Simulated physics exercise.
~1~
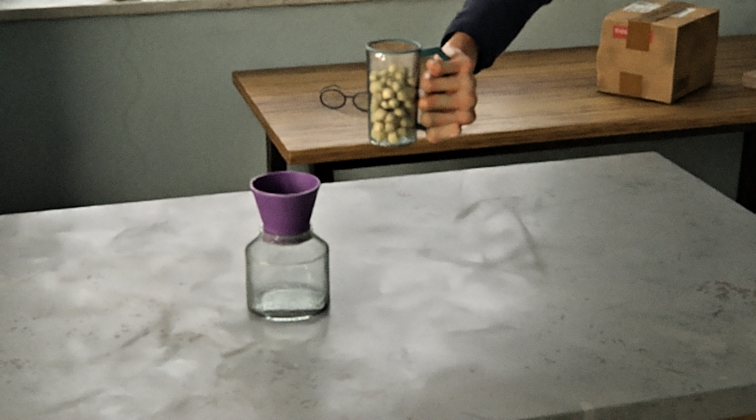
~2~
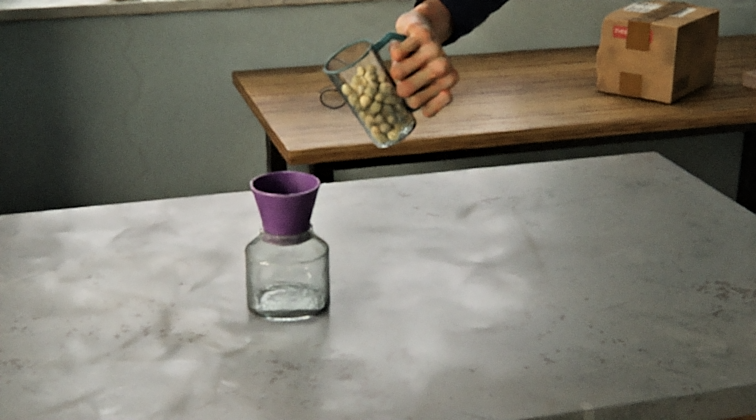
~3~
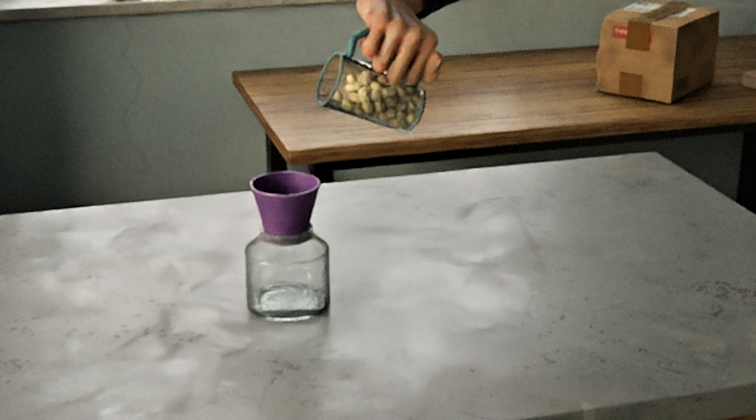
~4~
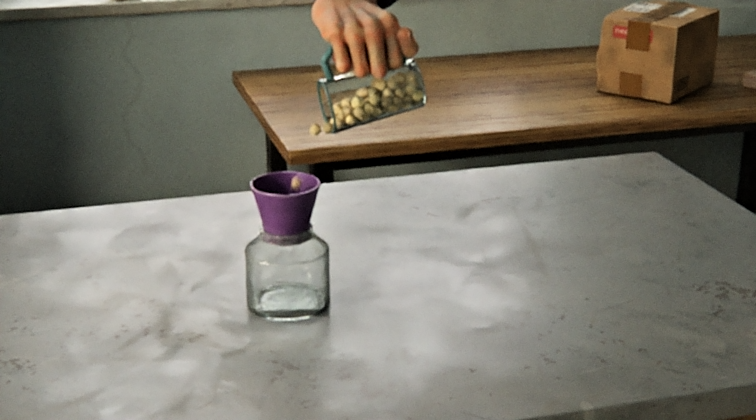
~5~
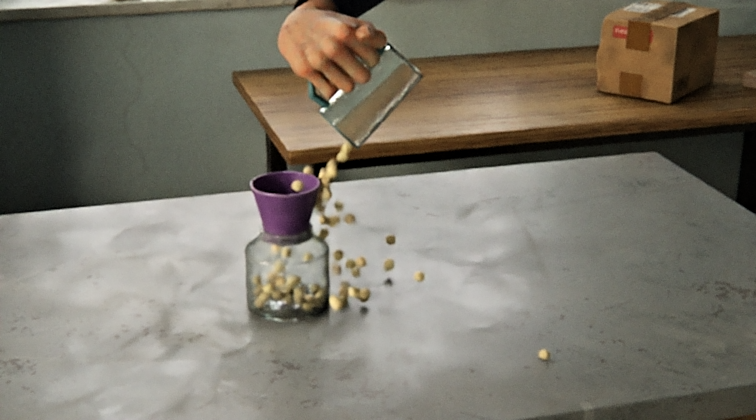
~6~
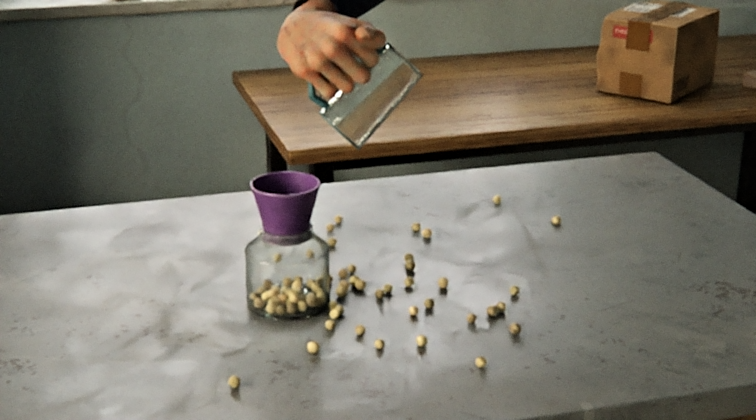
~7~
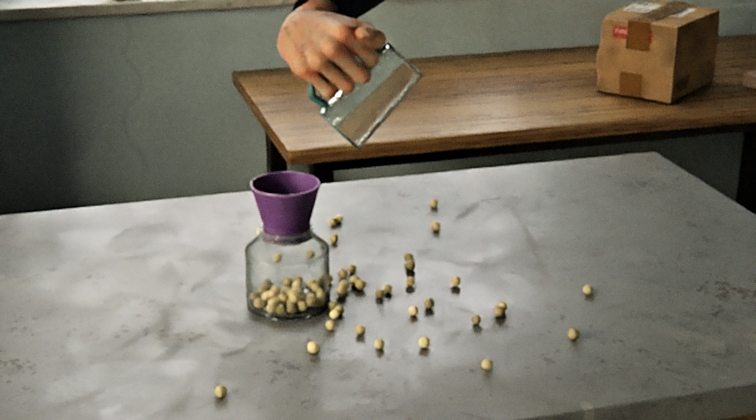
A hand tips nuts from a glass cup toward a funnelled jar, spilling most outside.
